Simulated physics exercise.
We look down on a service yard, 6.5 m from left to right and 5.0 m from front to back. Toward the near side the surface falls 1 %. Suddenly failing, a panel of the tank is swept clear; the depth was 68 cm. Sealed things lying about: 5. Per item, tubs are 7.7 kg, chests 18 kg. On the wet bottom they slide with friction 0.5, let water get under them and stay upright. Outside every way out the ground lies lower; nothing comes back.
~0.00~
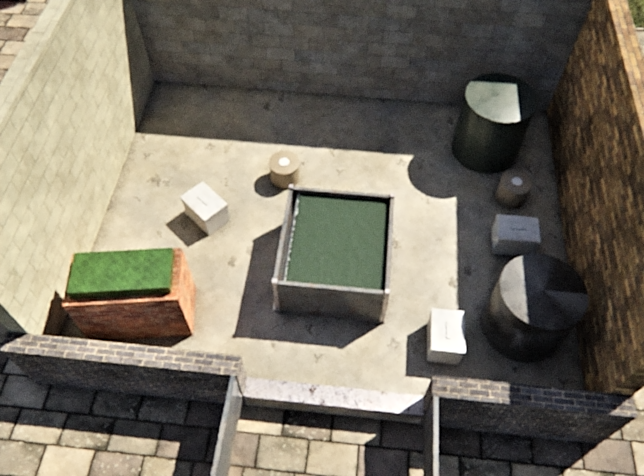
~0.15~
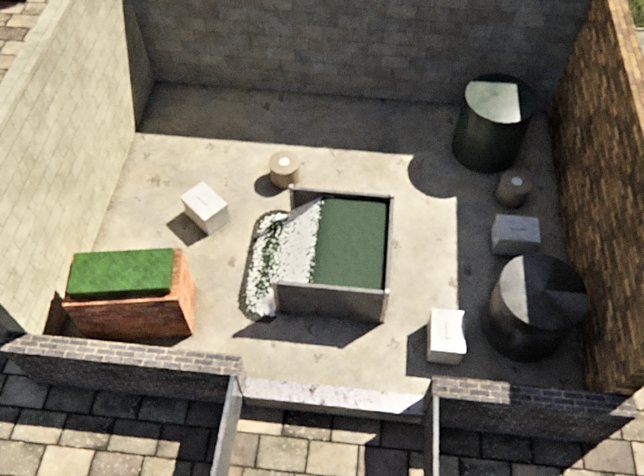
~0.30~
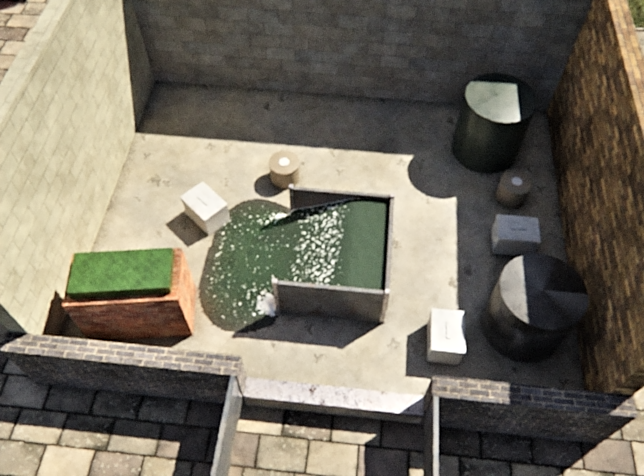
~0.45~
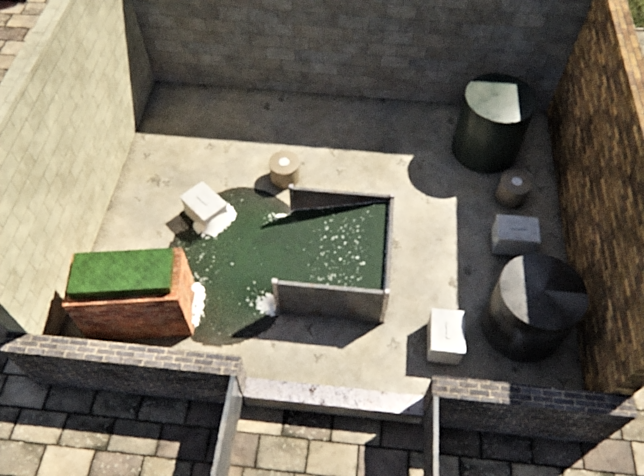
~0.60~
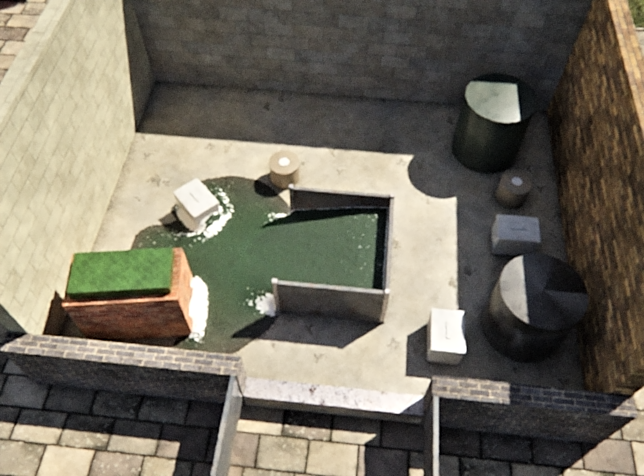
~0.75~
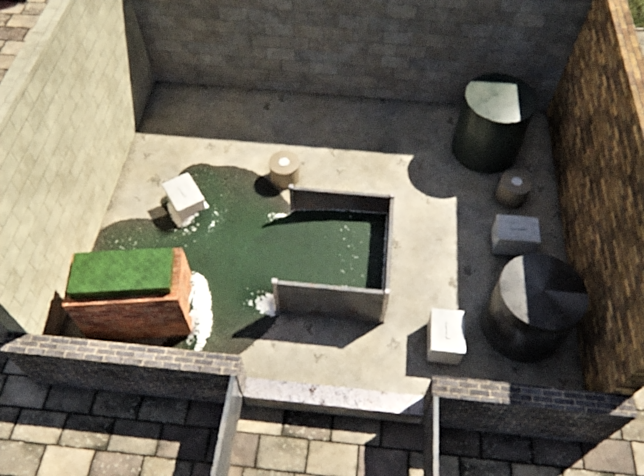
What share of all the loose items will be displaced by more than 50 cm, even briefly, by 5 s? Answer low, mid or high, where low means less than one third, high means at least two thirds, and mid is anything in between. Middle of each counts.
Low.
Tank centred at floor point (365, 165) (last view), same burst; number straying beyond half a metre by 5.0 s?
Count: 2.
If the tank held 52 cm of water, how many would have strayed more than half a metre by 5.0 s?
That would give 1.
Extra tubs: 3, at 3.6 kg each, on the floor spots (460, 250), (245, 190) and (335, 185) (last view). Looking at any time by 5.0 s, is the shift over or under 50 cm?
In that order: Less, past it, under.
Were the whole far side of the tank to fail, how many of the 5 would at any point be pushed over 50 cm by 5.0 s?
Then it comes to 2 of them.
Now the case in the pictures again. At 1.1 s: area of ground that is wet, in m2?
Flooded: Near 9.0 m2.
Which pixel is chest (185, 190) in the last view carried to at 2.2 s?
About pixel (158, 113).
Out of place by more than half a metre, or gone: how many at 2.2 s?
By that point, 1.
After 1.1 s 1 of 5 are over 50 cm from their spots; 0 afloat.
After 2.2 s 1 of 5 are over 50 cm from their spots; 1 afloat.
After 3.5 s 1 of 5 are over 50 cm from their spots; 0 afloat.
After 5.0 s 1 of 5 are over 50 cm from their spots, and 1 have been at some point; 0 afloat.
